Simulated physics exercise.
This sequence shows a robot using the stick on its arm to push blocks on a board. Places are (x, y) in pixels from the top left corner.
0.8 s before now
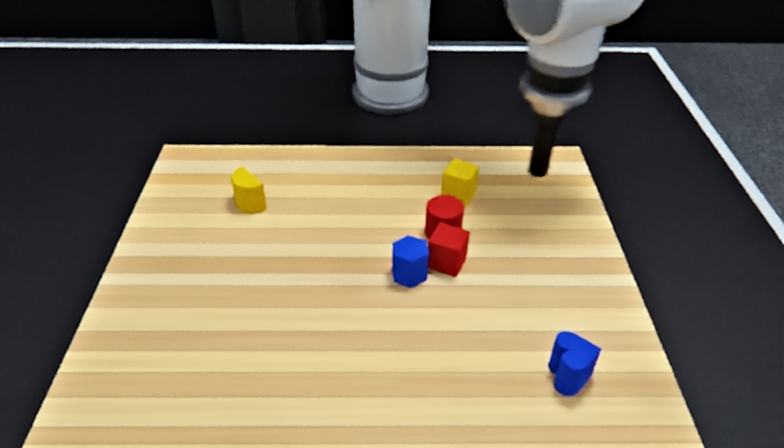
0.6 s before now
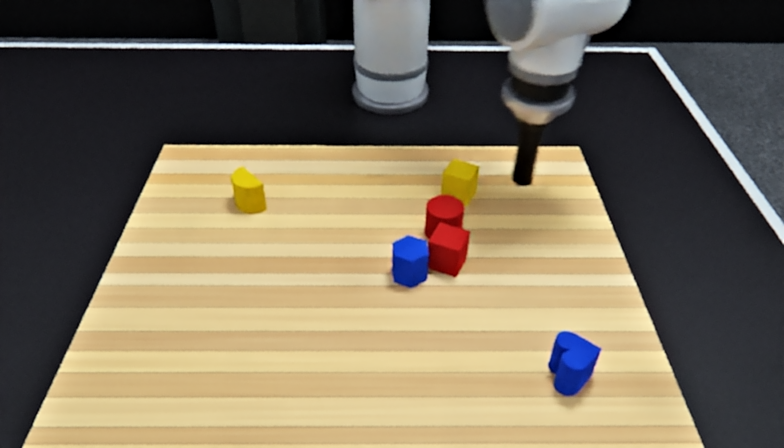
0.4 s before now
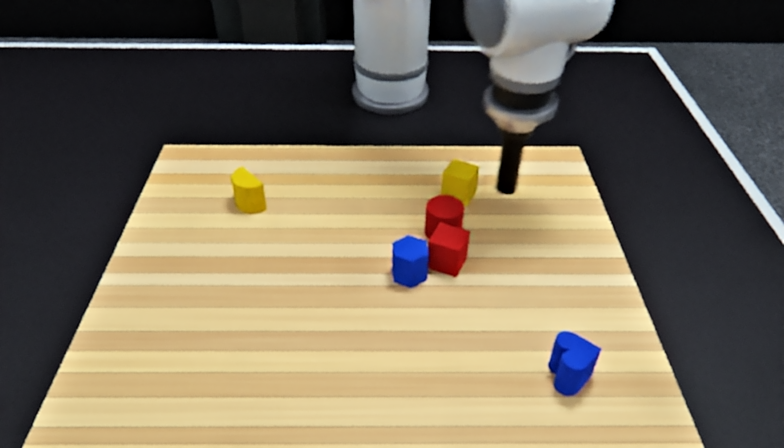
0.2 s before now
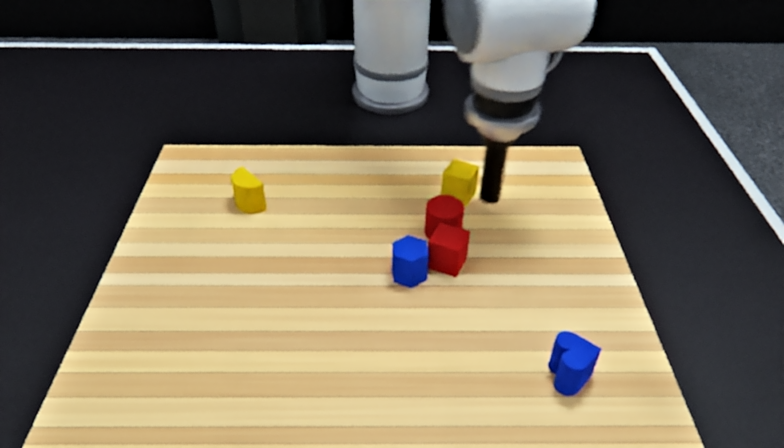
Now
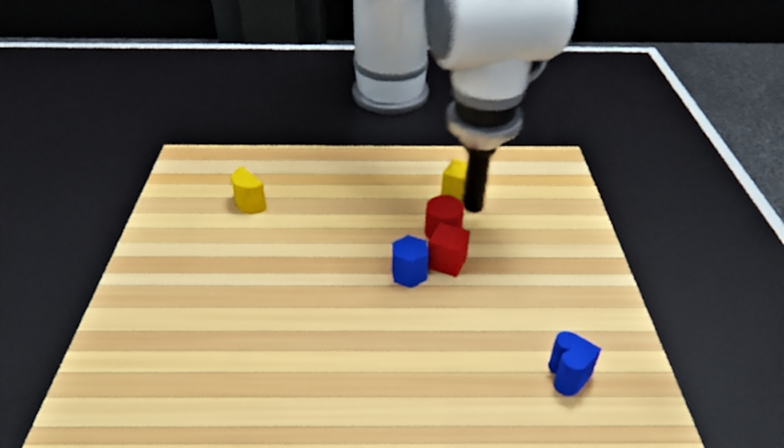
Robot arm with a black stick moving left and slightly nearer above a wooden board, the red, blue and yellow blocks staying still.
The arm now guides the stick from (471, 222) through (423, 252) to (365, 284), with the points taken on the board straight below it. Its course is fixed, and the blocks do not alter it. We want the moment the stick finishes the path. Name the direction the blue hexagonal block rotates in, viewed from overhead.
Direction: Anticlockwise.
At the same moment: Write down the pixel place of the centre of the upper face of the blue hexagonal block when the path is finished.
In the picture, that point is around (393, 269).
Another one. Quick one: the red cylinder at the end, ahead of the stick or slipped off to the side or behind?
Prediction: Slipped aside.
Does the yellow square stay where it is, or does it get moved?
Once the stick is done, the yellow square remains in the old spot.
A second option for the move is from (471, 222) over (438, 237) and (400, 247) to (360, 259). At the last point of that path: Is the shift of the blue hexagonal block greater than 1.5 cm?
The answer is no.
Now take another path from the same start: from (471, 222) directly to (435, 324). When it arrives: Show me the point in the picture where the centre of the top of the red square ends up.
It comes to (407, 290).
On the path given first. One third of the way, stick (441, 226); red cylinder (411, 216).
Two thirds of the way, stick (405, 247); blue hexagonal block (402, 256), turned 15° anticlockwise; red cylinder (381, 222); red square (444, 243), turned 50° anticlockwise.
At the end, stick (365, 268); blue hexagonal block (393, 269), turned 60° anticlockwise; red cylinder (379, 222); red square (444, 243), turned 50° anticlockwise; yellow square still.
